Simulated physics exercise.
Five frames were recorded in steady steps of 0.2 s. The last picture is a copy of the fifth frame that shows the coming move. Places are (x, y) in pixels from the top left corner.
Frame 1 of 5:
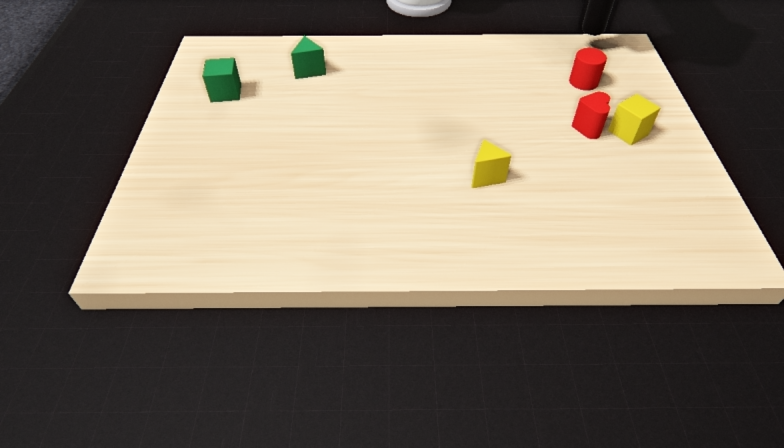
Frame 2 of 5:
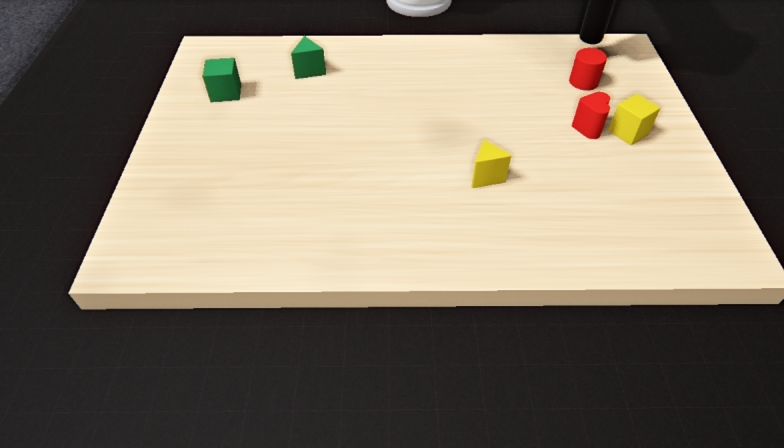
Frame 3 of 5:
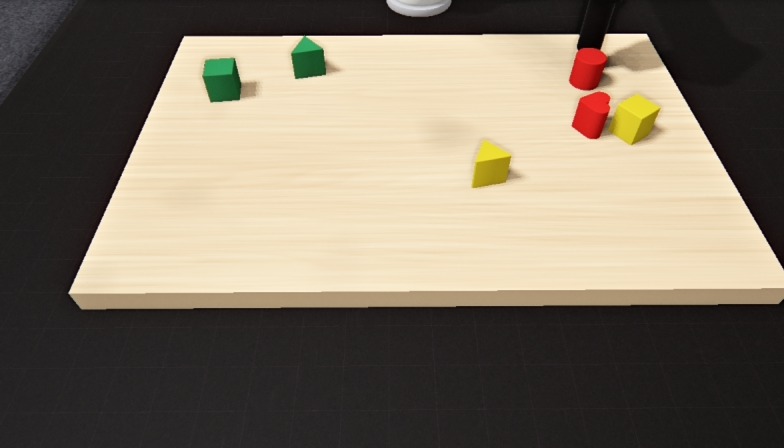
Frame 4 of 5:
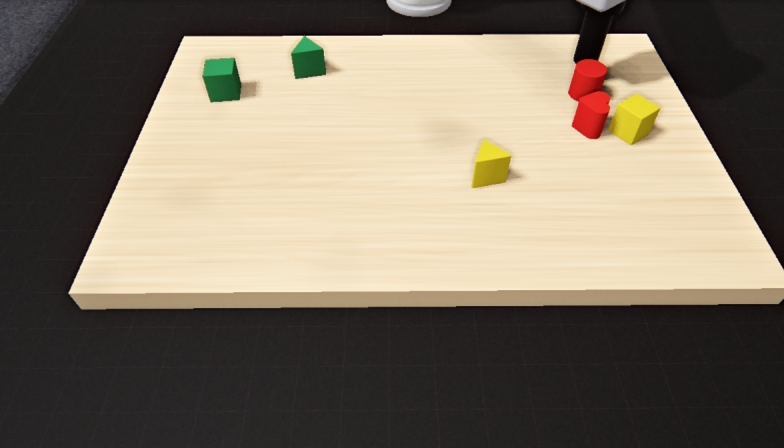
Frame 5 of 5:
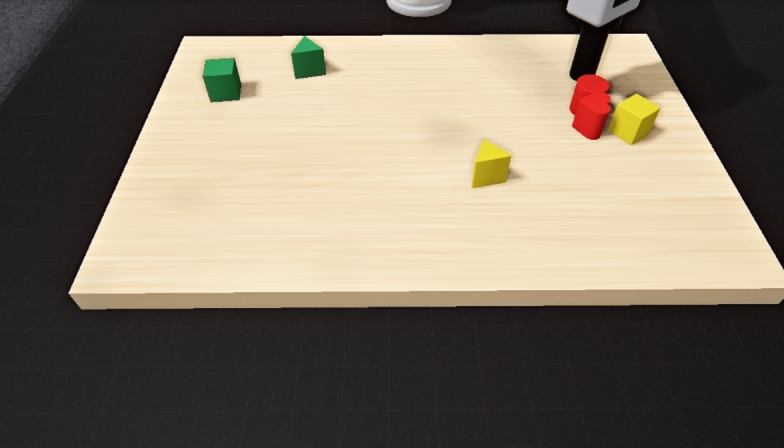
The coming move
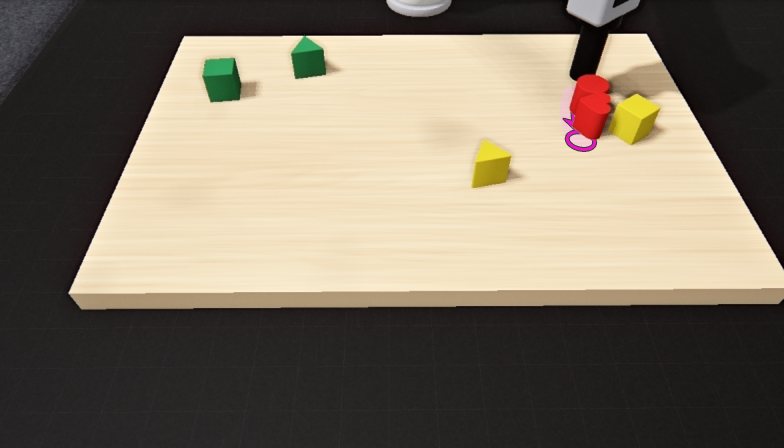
A black post on a robot arm moved in from the back right of the wooden board and pushed the red round block a short way forward, close against the red heart beside the yellow block.
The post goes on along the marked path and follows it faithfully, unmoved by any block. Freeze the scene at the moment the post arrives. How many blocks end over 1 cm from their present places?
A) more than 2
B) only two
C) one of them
Choice A: More than 2.
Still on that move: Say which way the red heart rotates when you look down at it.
Answer: Clockwise.
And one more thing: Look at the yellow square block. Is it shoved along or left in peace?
The block moves away from its spot.
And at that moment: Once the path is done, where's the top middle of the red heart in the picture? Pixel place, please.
I'd expect the centre of its top face to be at (632, 144).
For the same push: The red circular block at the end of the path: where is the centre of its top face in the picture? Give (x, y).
That would be at about pixel (621, 123).
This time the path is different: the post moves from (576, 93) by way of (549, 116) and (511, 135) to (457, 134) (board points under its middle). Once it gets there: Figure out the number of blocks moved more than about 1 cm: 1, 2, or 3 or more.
Answer: 2.
The line goes from (576, 93) via (573, 115), ending at (581, 140).
The first path, step by step. Halfway along, post (578, 99); red circular block (605, 103); red heart (612, 122), turned 35° clockwise; yellow square block (642, 107), turned 15° anticlockwise.
At the end, post (586, 124); red circular block (621, 123); red heart (632, 144), turned 35° clockwise; yellow square block (649, 112), turned 50° anticlockwise.
